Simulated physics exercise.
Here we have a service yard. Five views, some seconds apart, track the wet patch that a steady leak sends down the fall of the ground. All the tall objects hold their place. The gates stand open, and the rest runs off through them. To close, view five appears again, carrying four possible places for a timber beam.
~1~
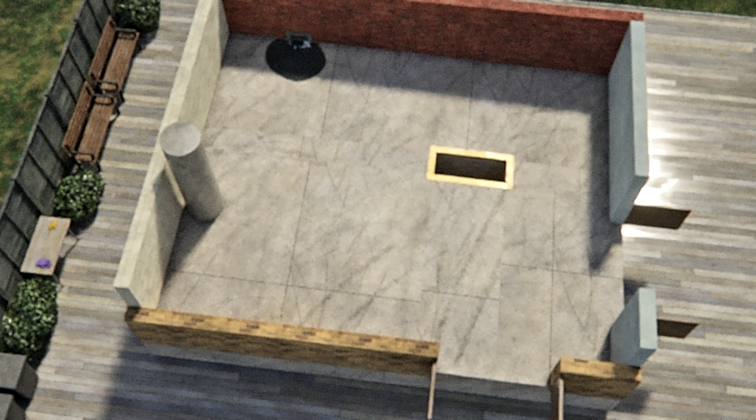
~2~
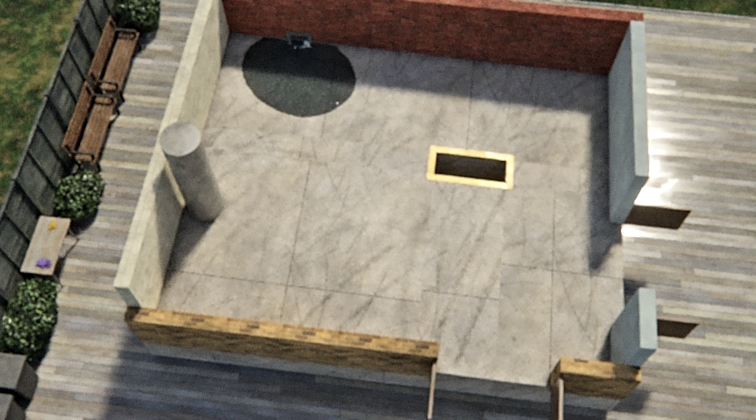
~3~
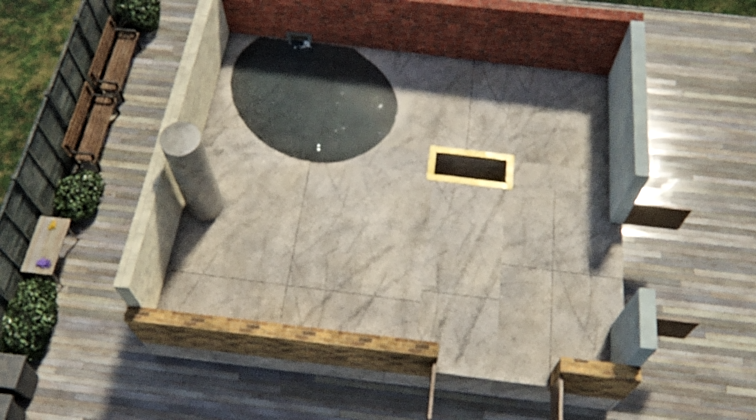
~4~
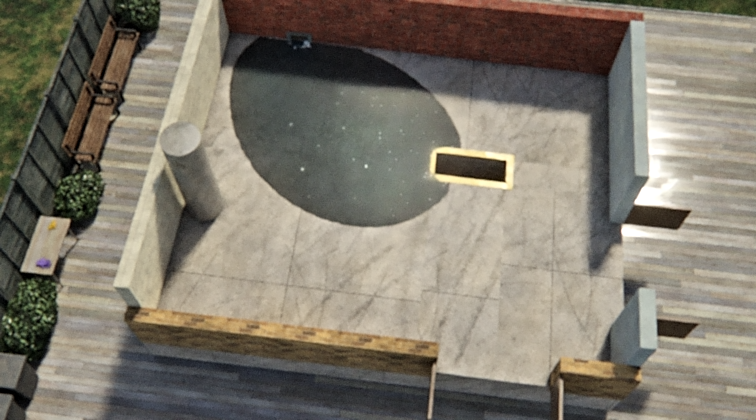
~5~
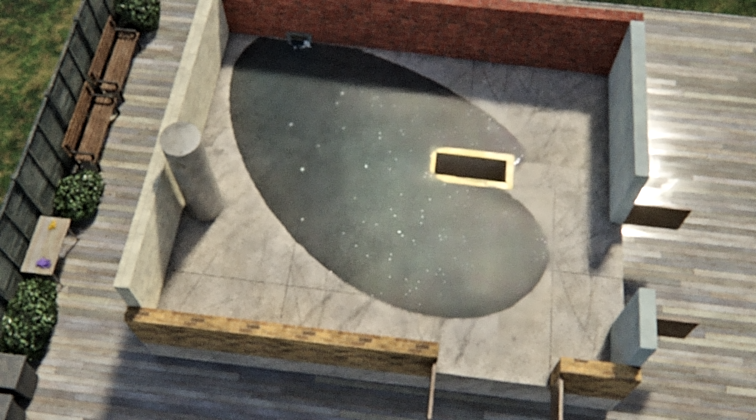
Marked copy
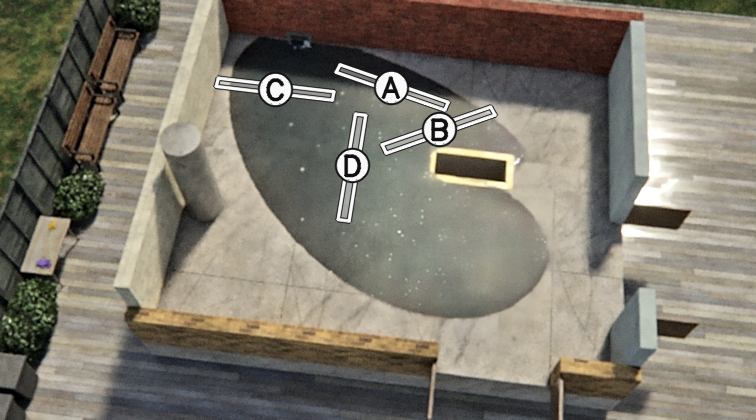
Dark water spreads from the back left corner across the yard and around the yellow-edged gully.
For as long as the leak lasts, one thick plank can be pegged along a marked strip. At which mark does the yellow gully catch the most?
Take C.
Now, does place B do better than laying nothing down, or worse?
Worse.
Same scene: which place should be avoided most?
That would be B.
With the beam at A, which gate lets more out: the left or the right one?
The right one.
In white, A from (338, 68) to (446, 106); B from (384, 148) to (492, 111); C from (217, 82) to (333, 95); D from (343, 220) to (360, 114).
With A, about 24 % of the stream goes into the yellow gully, about 76 % out by the gates.
With B, about 3 % of the stream goes into the yellow gully, about 97 % out by the gates.
With C, about 37 % of the stream goes into the yellow gully, about 62 % out by the gates.
With D, about 19 % of the stream goes into the yellow gully, about 80 % out by the gates.
